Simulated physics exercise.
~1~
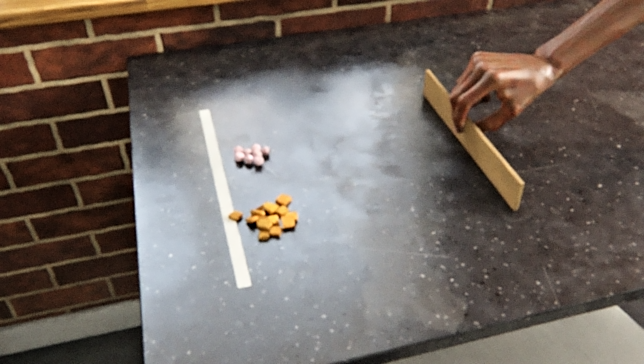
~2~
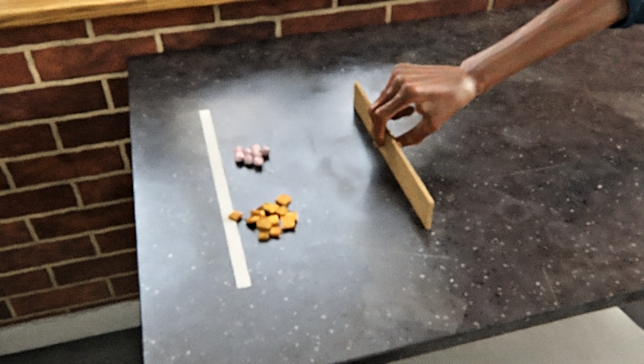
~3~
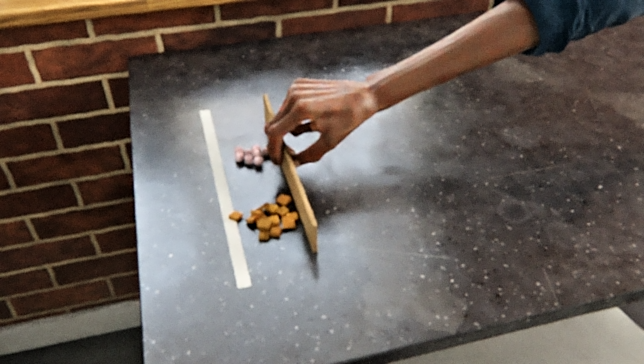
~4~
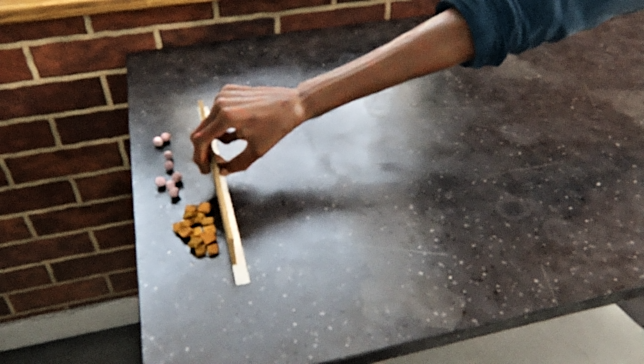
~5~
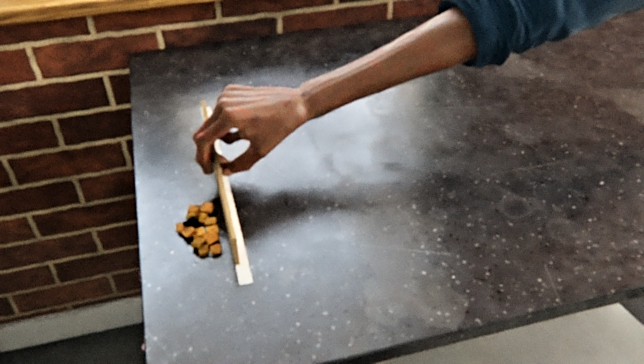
A hand reaches in from the upper right, holding a thin wooden strip upright on a dark speckled tabletop, seen from above at an angle with a brick wall at the left. Near the table's left side, a small cluster of pale pink pieces lies beyond a larger heap of orange-brown chunks, beside a strip of white tape. The hand sweeps the strip left until it reaches both groups and pushes them past the tape. It stops at the tape, with the pink pieces scattered near the left edge. They then disappear over it, while the orange-brown heap stays on the table.
